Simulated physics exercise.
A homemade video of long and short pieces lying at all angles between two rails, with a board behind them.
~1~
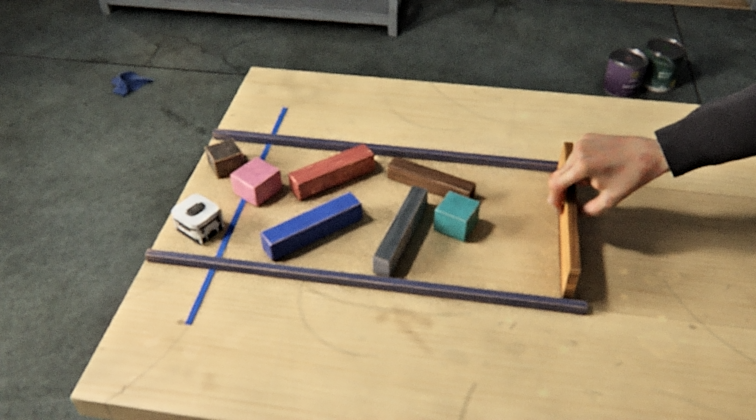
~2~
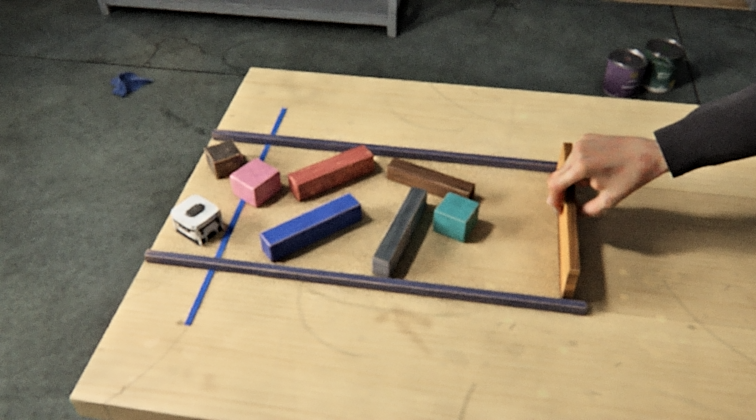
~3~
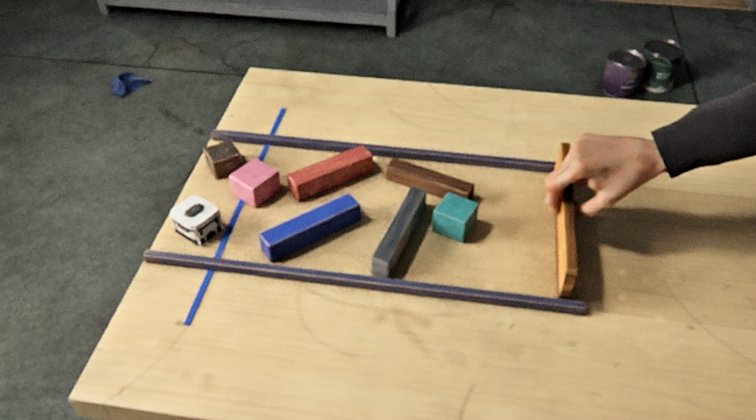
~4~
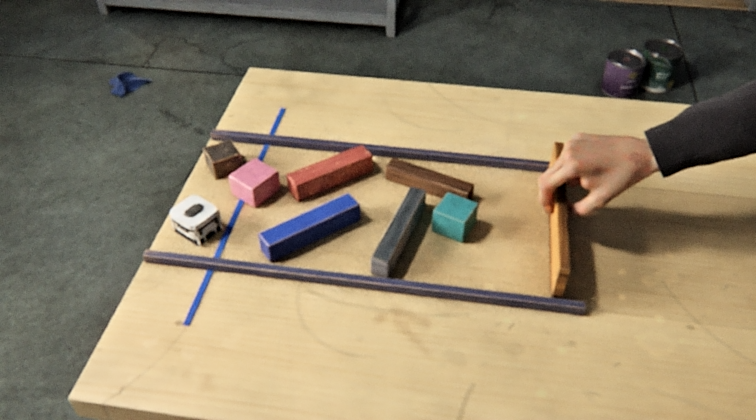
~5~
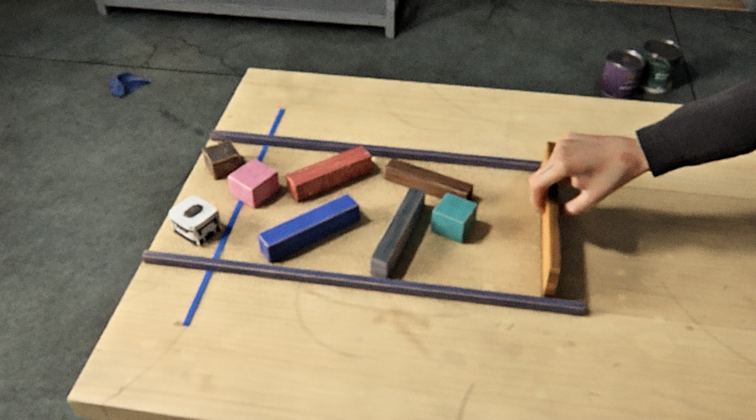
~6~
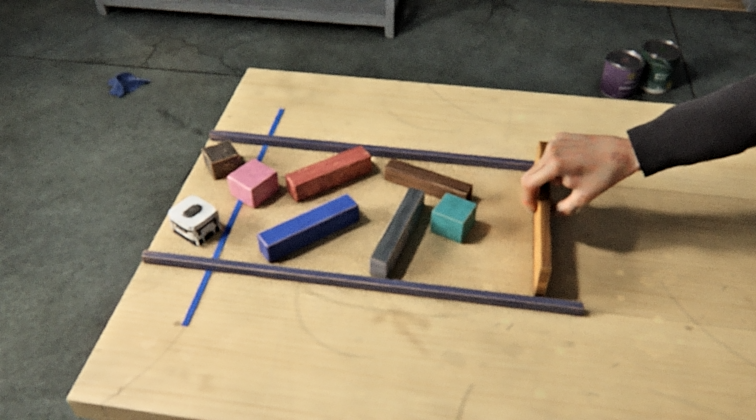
On a wooden tabletop, a hand slid an orange-brown board a short way left between two dark rails, while the colourful blocks and bars and the white case lay still in front of it.
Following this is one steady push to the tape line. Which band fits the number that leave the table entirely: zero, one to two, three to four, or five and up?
The number gone is middling: Three or four.
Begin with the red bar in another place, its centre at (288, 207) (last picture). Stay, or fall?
It drops down.
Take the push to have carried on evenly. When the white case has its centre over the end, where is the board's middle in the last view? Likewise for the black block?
The middle is at (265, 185) when it's the white case, and at (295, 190) when it's the black block.
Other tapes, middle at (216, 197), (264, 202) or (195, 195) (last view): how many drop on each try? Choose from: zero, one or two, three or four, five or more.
Trial 1 - five or over; trial 2 - just one or two; trial 3 - five or over.
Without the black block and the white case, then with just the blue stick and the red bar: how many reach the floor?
Result, first then second: 2, 1.
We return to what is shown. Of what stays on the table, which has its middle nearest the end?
That's the blue stick.
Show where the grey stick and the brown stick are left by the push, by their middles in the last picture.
Answer: First (190, 208), after that (219, 154).
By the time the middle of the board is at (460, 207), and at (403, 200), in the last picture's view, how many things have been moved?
So 2, and at the other place 5.
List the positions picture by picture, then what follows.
In the first picture, black block (225, 158); white case (198, 219); pink block (257, 182); board (567, 216); tape (244, 198).
In the second picture, white case (197, 220); brown stick (430, 181).
In the third picture, pink block (255, 182); turquoise block (455, 218).
In the fourth picture, black block (223, 159); red bar (331, 173).
In the fifth picture, white case (195, 221); board (549, 216).
In the sixth picture, black block (222, 160); white case (195, 221); pink block (254, 183); board (541, 215); tape (241, 200).
Soon after, none off yet; black block at rest near (222, 160); white case at rest near (195, 221); pink block at rest near (254, 183).
Then, none off yet; black block at rest near (222, 160); white case at rest near (195, 221); pink block moved a little near (242, 183).
Further on, none off yet; black block tipped a little near (185, 155); white case moved a little near (174, 221); pink block moved well along near (176, 184).
At rest, the number that fall off is three or four; fallen, red bar, pink block, white case and black block.
